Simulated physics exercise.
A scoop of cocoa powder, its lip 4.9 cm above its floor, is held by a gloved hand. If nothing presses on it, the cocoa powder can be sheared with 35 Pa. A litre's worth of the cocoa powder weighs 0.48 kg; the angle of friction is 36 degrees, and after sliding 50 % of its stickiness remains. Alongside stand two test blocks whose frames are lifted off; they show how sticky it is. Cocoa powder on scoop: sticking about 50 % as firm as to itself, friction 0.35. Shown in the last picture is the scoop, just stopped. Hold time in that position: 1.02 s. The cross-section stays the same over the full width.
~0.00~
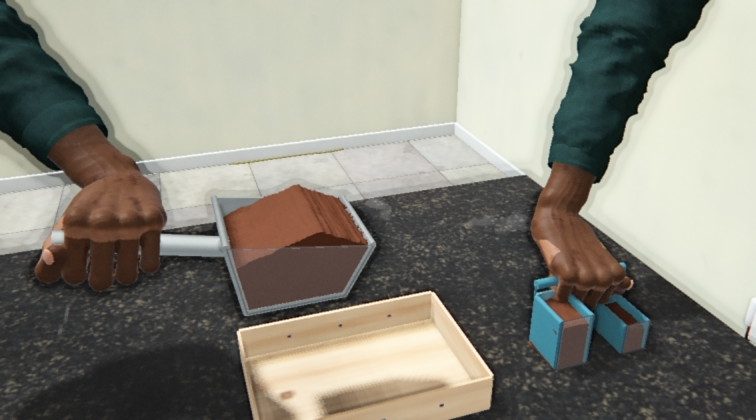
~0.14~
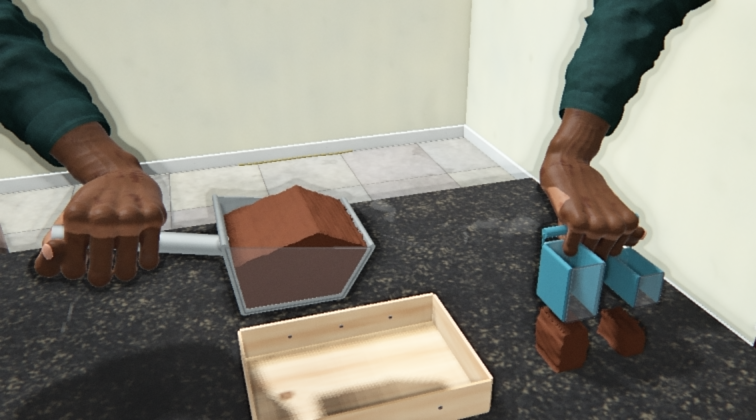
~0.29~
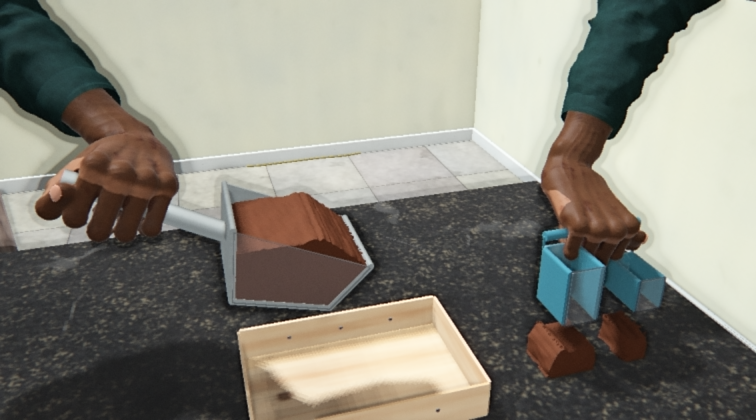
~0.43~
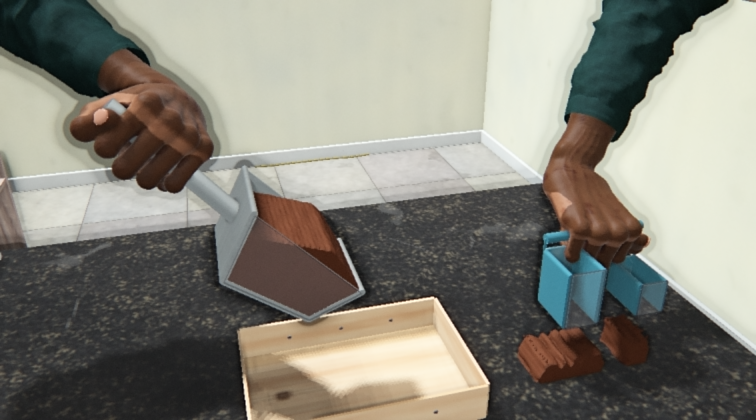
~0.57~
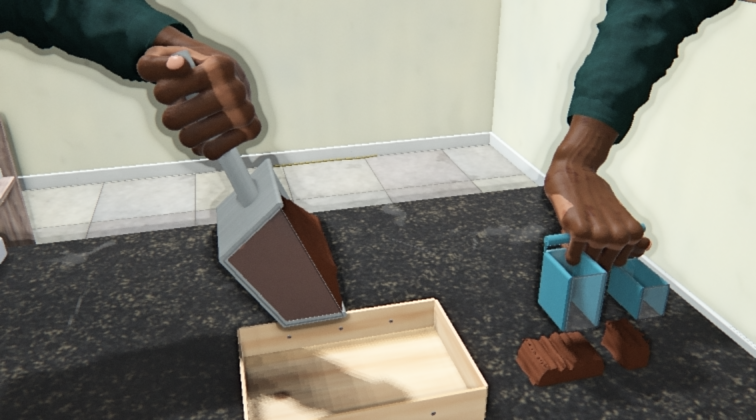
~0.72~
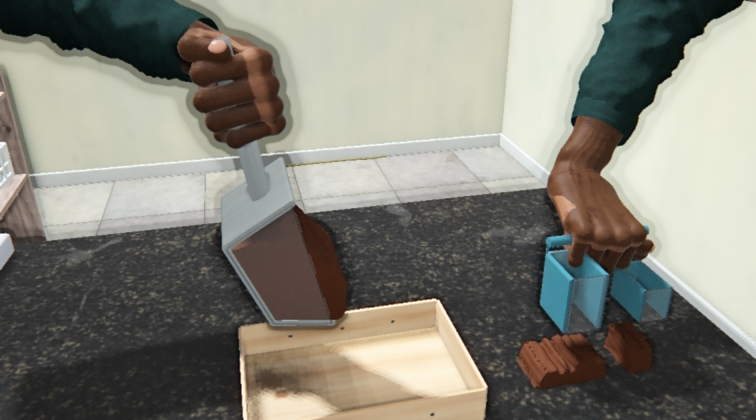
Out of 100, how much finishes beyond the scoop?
Near 51 out of 100.
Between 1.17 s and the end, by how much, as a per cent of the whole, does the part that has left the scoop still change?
I'd say it moves by near 0 in a hundred.
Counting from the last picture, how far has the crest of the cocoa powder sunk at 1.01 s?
I'd say near 0.5 centimetres.
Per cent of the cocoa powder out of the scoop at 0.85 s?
Roughly 18 %.
By 0.85 s, the scoop is at 68 degrees and 19 % has left it.
By 1.01 s, the scoop is at 68 degrees and 46 % has left it.
By 1.17 s, the scoop is at 68 degrees and 51 % has left it.
By 1.33 s, the scoop is at 68 degrees and 51 % has left it.
By 1.54 s, at the end, the scoop is at 68 degrees and 51 % has left it.
